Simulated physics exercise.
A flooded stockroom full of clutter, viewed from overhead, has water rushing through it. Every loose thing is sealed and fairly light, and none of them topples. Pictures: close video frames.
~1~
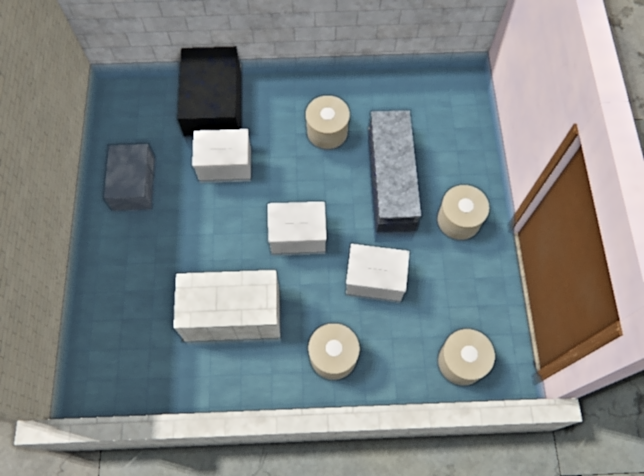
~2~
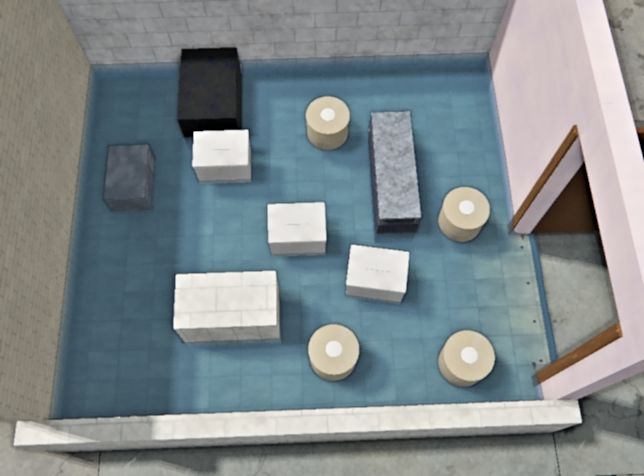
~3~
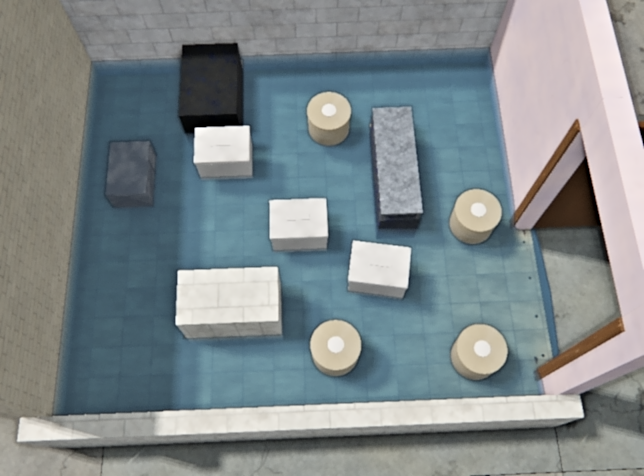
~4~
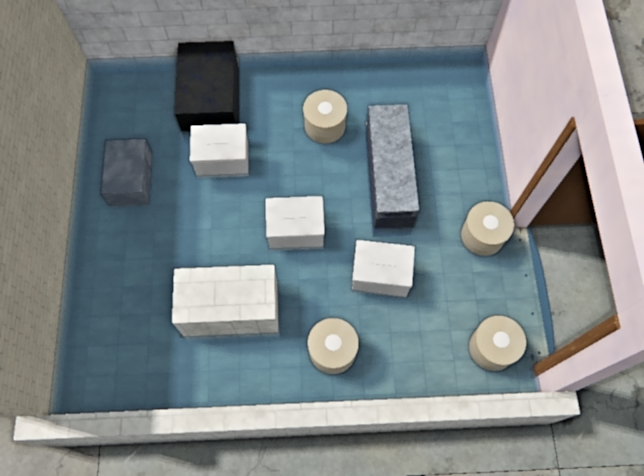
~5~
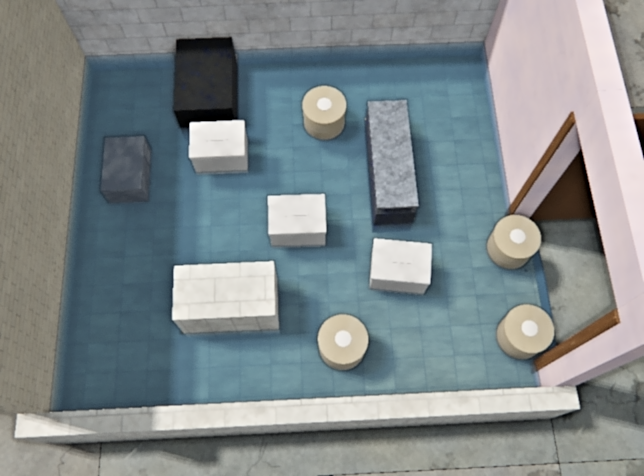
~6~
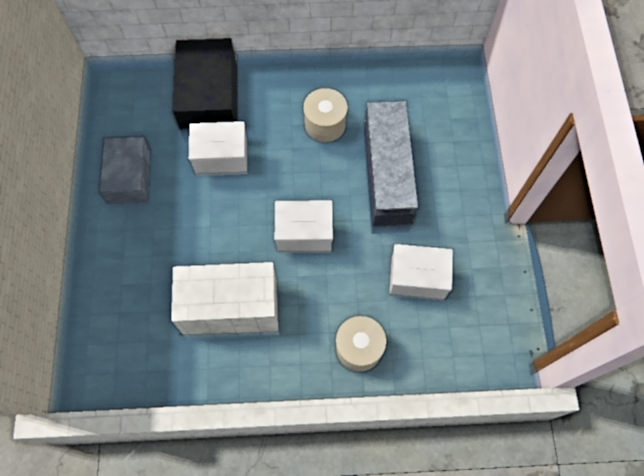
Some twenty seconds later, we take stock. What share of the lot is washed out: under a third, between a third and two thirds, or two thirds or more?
The portion will probably reach two thirds or more.
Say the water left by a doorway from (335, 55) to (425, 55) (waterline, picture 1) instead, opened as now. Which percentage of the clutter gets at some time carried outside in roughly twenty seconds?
I make it 80 per cent.
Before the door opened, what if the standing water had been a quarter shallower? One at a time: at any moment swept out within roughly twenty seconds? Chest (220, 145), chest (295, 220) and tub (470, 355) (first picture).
In turn: Stays, washed out, gone.
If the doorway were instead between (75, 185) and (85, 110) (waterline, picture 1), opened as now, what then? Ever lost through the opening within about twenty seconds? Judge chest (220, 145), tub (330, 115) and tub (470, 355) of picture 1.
Going through them in turn: Escaped; escaped; remains behind.
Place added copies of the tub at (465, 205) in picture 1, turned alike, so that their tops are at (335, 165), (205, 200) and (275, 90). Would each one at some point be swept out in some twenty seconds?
Per object, in the order given: Exits at some point / exits at some point / never exits.
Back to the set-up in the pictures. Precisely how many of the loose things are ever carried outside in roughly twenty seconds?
The count is 6.
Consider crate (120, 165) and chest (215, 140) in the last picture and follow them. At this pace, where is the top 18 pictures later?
Close to (191, 194) and (325, 106).
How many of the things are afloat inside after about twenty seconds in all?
My count is 2.
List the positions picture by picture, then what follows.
A chest at (378, 267) floats; a tub at (334, 348) floats; 0 of 8 have shifted, in the first picture.
A chest at (378, 268), afloat; a tub at (334, 349), afloat; 0 of 8 have shifted, in the second picture.
A chest at (380, 264) floats; a tub at (336, 345) floats; 2 of 8 have shifted, in the third picture.
A chest at (384, 263), afloat, close to its start; a tub at (333, 343) floats; 3 of 8 have shifted, in the fourth picture.
A chest at (402, 261) floats, close to its start; a tub at (343, 339) floats, close to its start; 4 of 8 have shifted, in the fifth picture.
A chest at (423, 267) floats, a stride from its start; a tub at (361, 340), afloat, close to its start; 5 of 8 have shifted, in the sixth picture.
A moment on, 3 of 8 are out; 5 afloat.
Next, 5 of 8 are out; 3 afloat.
Later, 6 of 8 are out; 2 afloat.
In the end, 6 of 8 are out; 2 afloat.
